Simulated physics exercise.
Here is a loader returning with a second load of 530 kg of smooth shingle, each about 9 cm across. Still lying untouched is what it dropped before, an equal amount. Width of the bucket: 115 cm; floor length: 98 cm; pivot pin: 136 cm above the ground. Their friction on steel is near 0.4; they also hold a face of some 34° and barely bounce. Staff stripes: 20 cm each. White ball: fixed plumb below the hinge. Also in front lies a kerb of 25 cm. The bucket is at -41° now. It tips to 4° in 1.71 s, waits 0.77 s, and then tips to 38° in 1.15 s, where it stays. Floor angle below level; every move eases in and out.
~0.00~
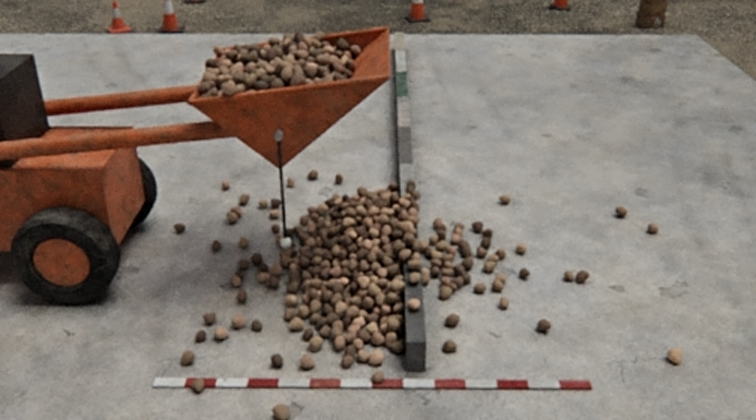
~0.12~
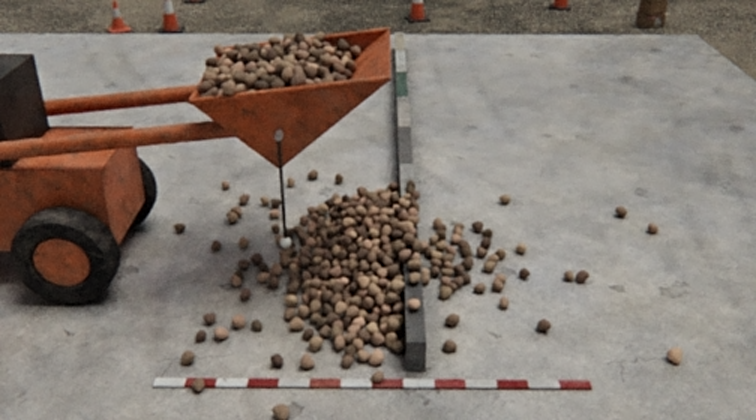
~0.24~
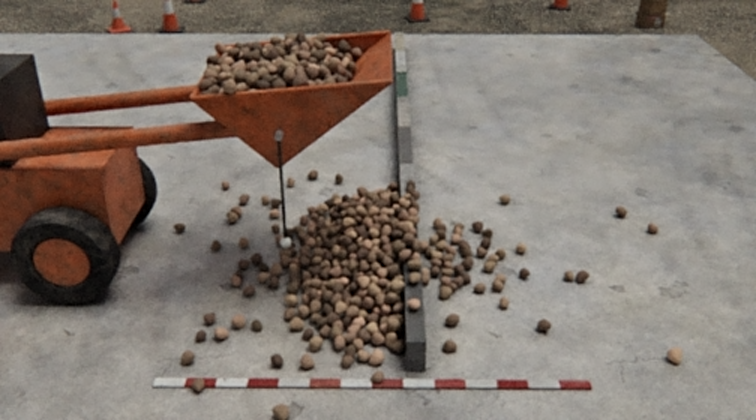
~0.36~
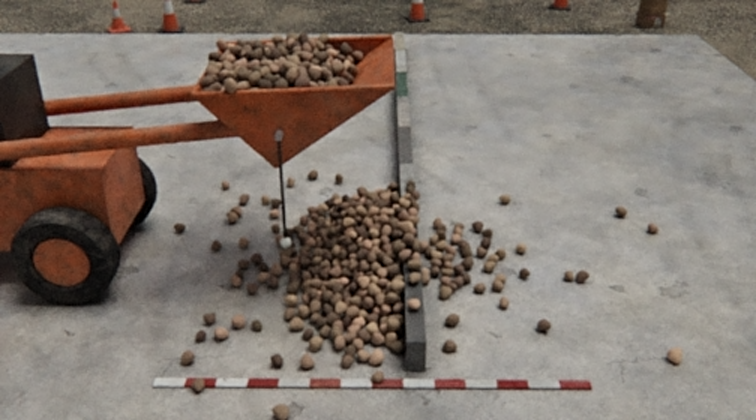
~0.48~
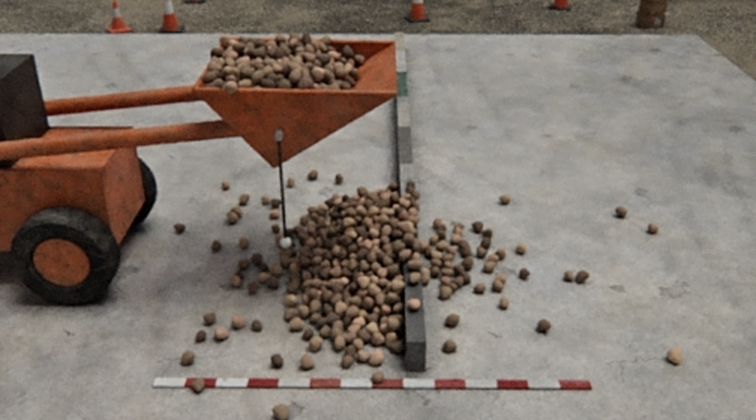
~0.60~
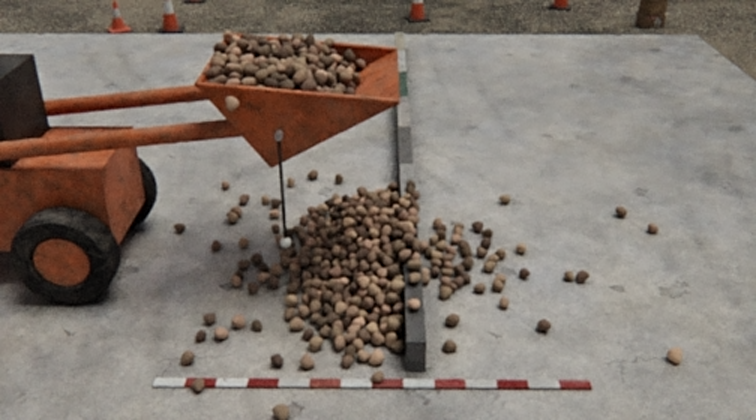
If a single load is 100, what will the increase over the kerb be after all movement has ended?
The increase will be around 74 per cent.
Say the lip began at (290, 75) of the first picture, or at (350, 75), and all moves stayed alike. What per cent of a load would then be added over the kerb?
Roughly 0 and 25 percent, in that order.
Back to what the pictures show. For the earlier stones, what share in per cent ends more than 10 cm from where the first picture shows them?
The answer is about 15 per cent.
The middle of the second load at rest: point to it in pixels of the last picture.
The middle ends up near (445, 248).
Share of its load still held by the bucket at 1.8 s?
Near 100 per cent of the load is held.
After 1.3 s the floor is at -3°; in per cent of one load, 100 in the bucket, 92 on this side of the kerb, 9 over the kerb; the foremost stones are at (582, 259).
After 1.8 s the floor is at 4°; in per cent of one load, 98 in the bucket, 94 on this side of the kerb, 9 over the kerb; the foremost stones are at (582, 259).
After 4.1 s the floor is at 38°; in per cent of one load, 1 in the bucket, 129 on this side of the kerb, 72 over the kerb; the foremost stones are at (597, 265).
After 6.9 s the floor is at 38°; in per cent of one load, 0 in the bucket, 118 on this side of the kerb, 83 over the kerb; the foremost stones are at (630, 265). Net gain over the kerb, 74.
